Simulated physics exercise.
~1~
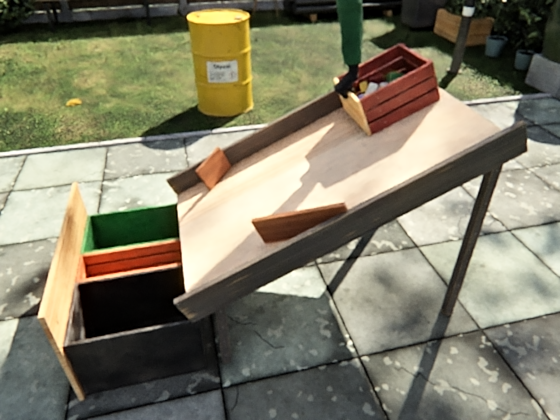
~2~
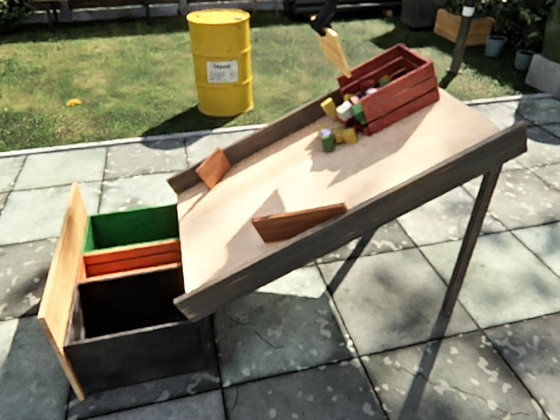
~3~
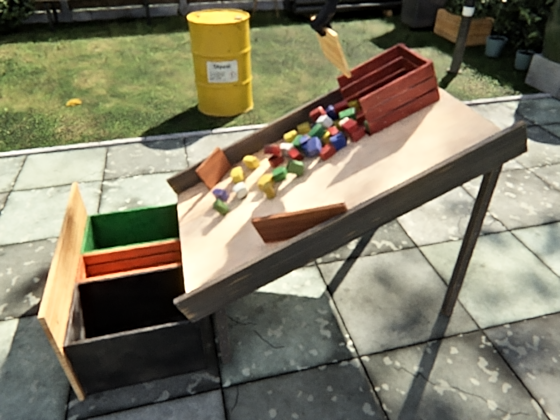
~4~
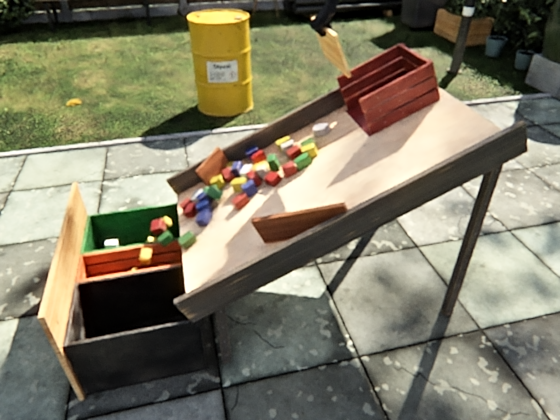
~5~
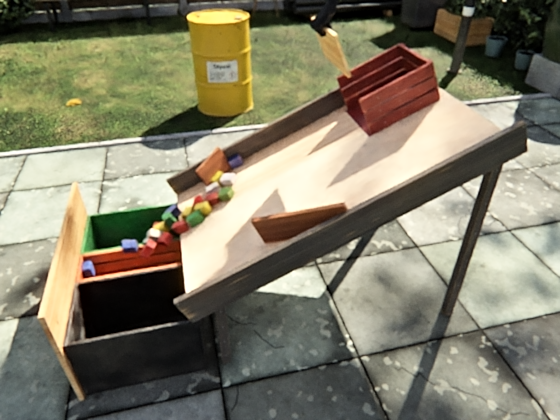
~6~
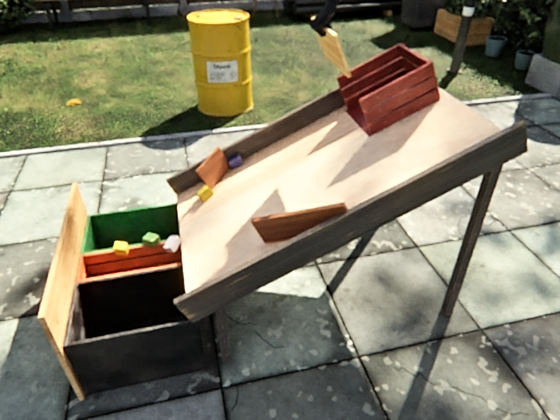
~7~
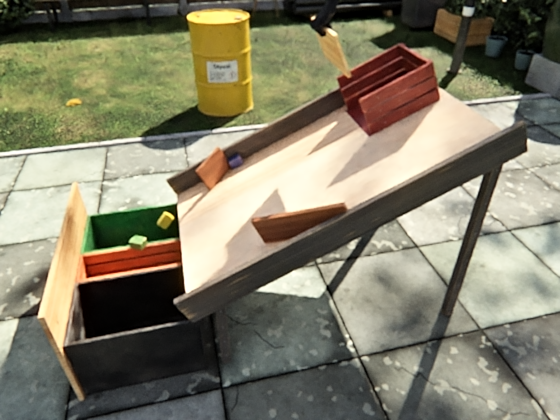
At first, a red pen filled with colourful toy bricks sits at the top of a sloping table on a sunlit patio, its gate closed. The gate swings up, and the first bricks tumble out. The load then spreads into a loose stream, sliding down and to the left between two angled wooden boards. Bricks bunch near the lower edge and drop toward the green and orange containers, while the black tub nearest the viewer appears to catch none. The stream thins to a few stragglers, and finally one blue brick remains on the slope beside the farther board.
